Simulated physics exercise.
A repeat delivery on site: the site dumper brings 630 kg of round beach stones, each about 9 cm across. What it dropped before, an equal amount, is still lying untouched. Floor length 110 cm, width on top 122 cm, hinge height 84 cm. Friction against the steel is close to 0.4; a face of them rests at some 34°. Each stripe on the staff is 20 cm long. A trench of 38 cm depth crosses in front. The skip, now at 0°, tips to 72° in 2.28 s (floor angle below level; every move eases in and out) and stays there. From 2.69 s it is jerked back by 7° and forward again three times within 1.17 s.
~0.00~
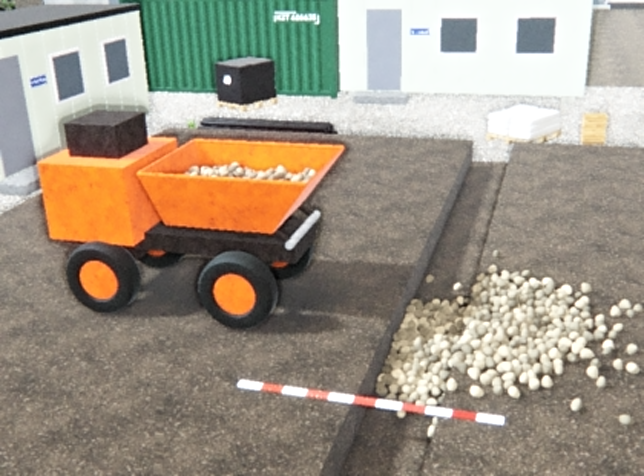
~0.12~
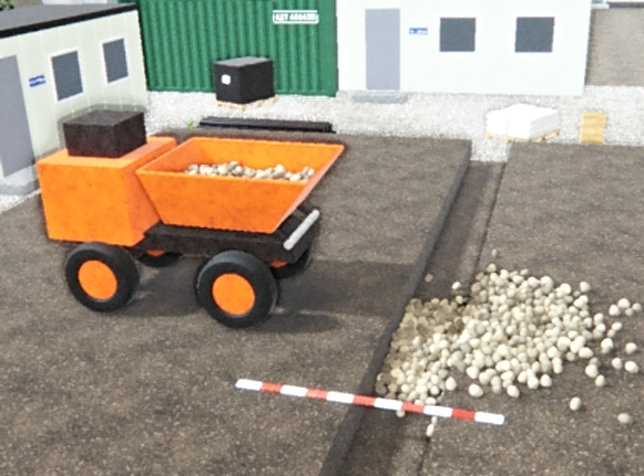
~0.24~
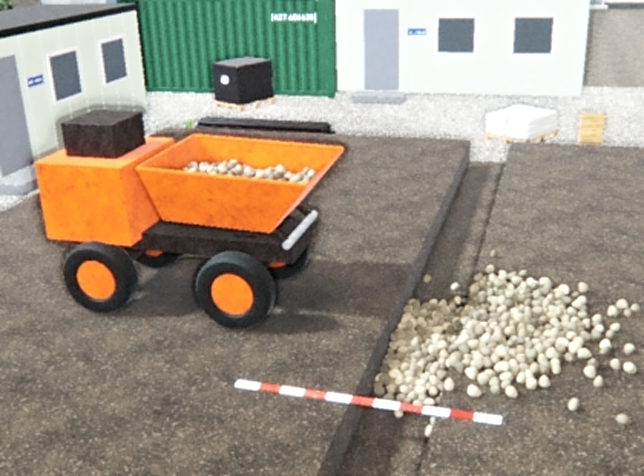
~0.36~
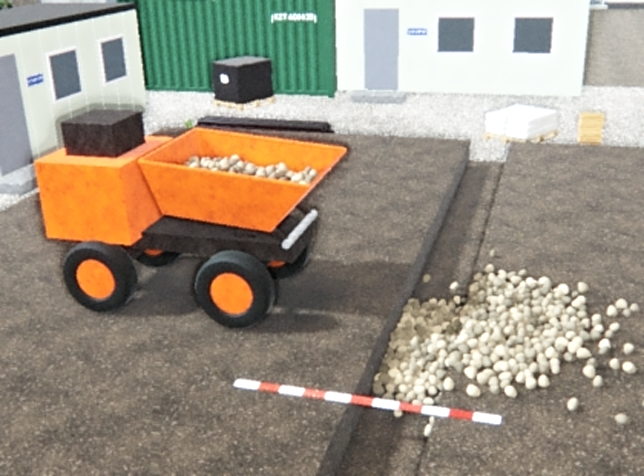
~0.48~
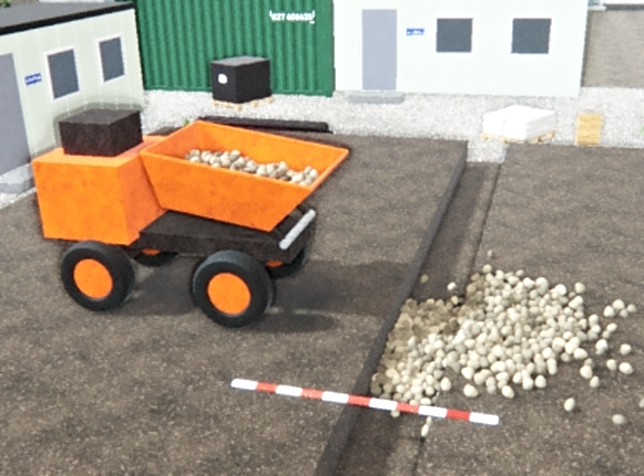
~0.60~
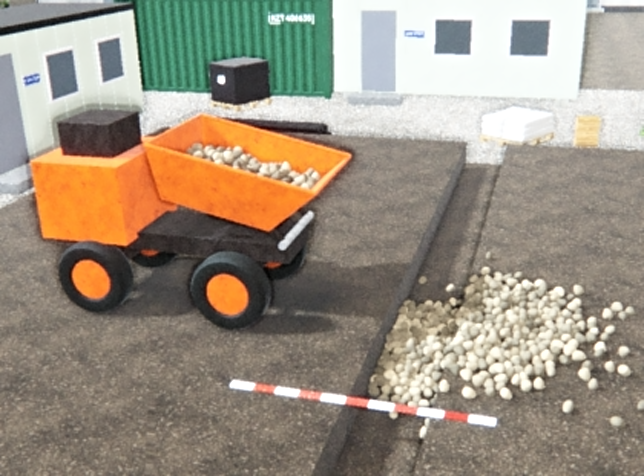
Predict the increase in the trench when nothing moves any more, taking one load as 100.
Some 98 per cent is added.
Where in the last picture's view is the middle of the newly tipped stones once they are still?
Their middle is at about (421, 333).
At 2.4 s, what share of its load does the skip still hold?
About 45 per cent.
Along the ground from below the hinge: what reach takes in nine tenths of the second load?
Roughly 150 cm ahead of it.
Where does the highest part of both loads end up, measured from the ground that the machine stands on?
About 22 cm above it.
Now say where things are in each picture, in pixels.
The first frame shows lip at (306, 185), floor tilted 0°, highest stones at (244, 174). The earlier load is highest near (506, 312), 18 cm above ground level, 43 % in the trench, 56 % past the trench.
The second frame shows lip at (306, 185), floor tilted 1°, highest stones at (243, 173); the stones move at 0.1 m/s on average.
In the third frame, the skip is at 2°, its lip at (306, 186); the top of the load is at (224, 171); the stones move at 0.3 m/s on average.
In the fourth frame, the skip is at 5°, its lip at (309, 187); the top of the load is at (209, 164); the stones move at 0.3 m/s on average.
In the fifth frame, the skip is at 8°, its lip at (311, 190); the top of the load is at (204, 159); the stones move at 0.4 m/s on average.
In the sixth frame, the skip is at 12°, its lip at (315, 194); the top of the load is at (206, 152); the stones move at 0.5 m/s on average.
After 1.7 s the floor is at 61°; in per cent of one load, 100 in the skip, 0 short of the trench, 43 in the trench, 56 past the trench; the foremost stones are past the picture's edge.
After 2.4 s the floor is at 72°; in per cent of one load, 43 in the skip, 4 short of the trench, 96 in the trench, 56 past the trench; the foremost stones are past the picture's edge.
After 4.3 s the floor is at 72°; in per cent of one load, 0 in the skip, 141 in the trench, 58 past the trench; the foremost stones are past the picture's edge.
After 7.2 s the floor is at 72°; in per cent of one load, 0 in the skip, 141 in the trench, 58 past the trench; the foremost stones are past the picture's edge. Net gain in the trench, 98.
